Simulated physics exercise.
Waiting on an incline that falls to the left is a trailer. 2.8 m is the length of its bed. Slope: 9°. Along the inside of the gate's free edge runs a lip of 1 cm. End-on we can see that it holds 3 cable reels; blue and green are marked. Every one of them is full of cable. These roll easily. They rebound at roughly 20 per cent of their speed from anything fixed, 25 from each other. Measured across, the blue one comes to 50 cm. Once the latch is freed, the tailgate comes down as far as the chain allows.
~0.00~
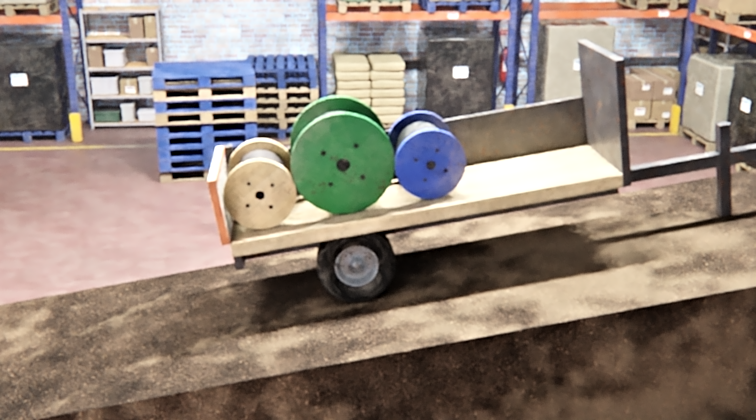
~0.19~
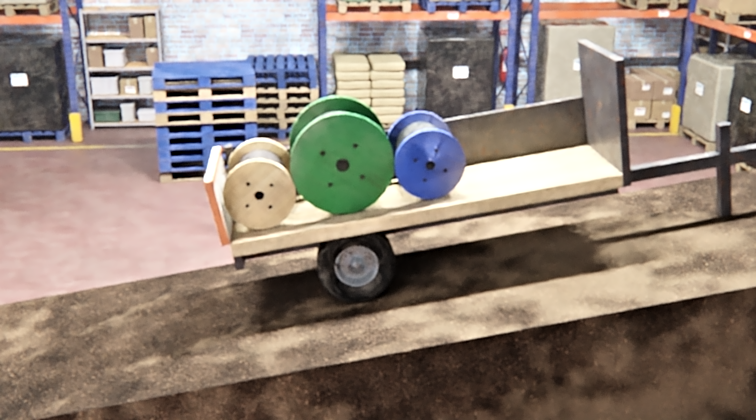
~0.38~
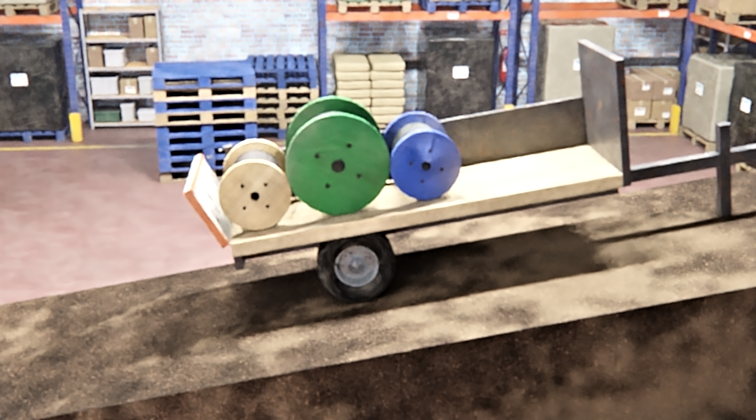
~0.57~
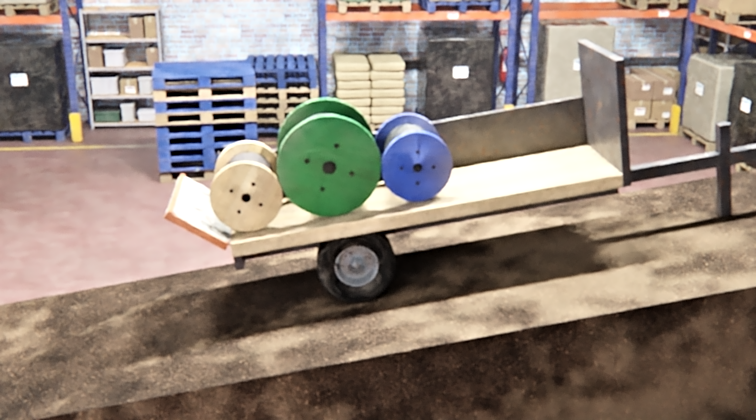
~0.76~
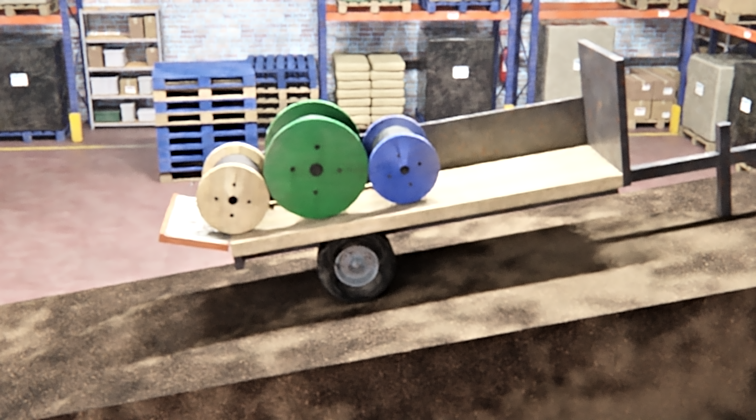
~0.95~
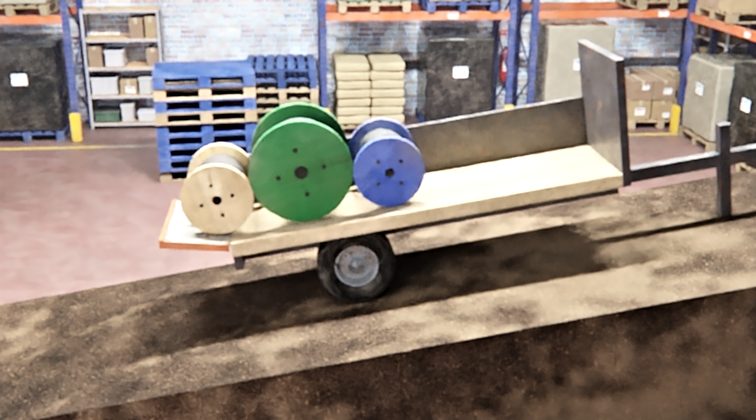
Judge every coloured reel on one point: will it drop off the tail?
Verdicts: Blue it won't, green it won't.
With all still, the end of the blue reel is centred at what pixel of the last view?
(351, 180).
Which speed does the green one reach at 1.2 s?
Its speed is roughly 0.4 m/s.
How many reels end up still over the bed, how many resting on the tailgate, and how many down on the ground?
2 - 1 - 0.
Then, 1.2 s in, blue is on the bed, 105 cm short of the hinge, rolling left; green is on the bed, 45 cm short of the hinge, rolling left; 0 of 3 are out.
Then, 1.4 s in, blue is on the bed, 95 cm short of the hinge, rolling left; green is on the bed, 35 cm short of the hinge, rolling left; 0 of 3 are out.
Then, 1.6 s in, blue is on the bed, 90 cm short of the hinge, rolling left; green is on the bed, 30 cm short of the hinge, rolling left; 0 of 3 are out.
In the end (1.8 s), blue is on the bed, 90 cm short of the hinge; green is on the bed, 30 cm short of the hinge; 0 of 3 are out.
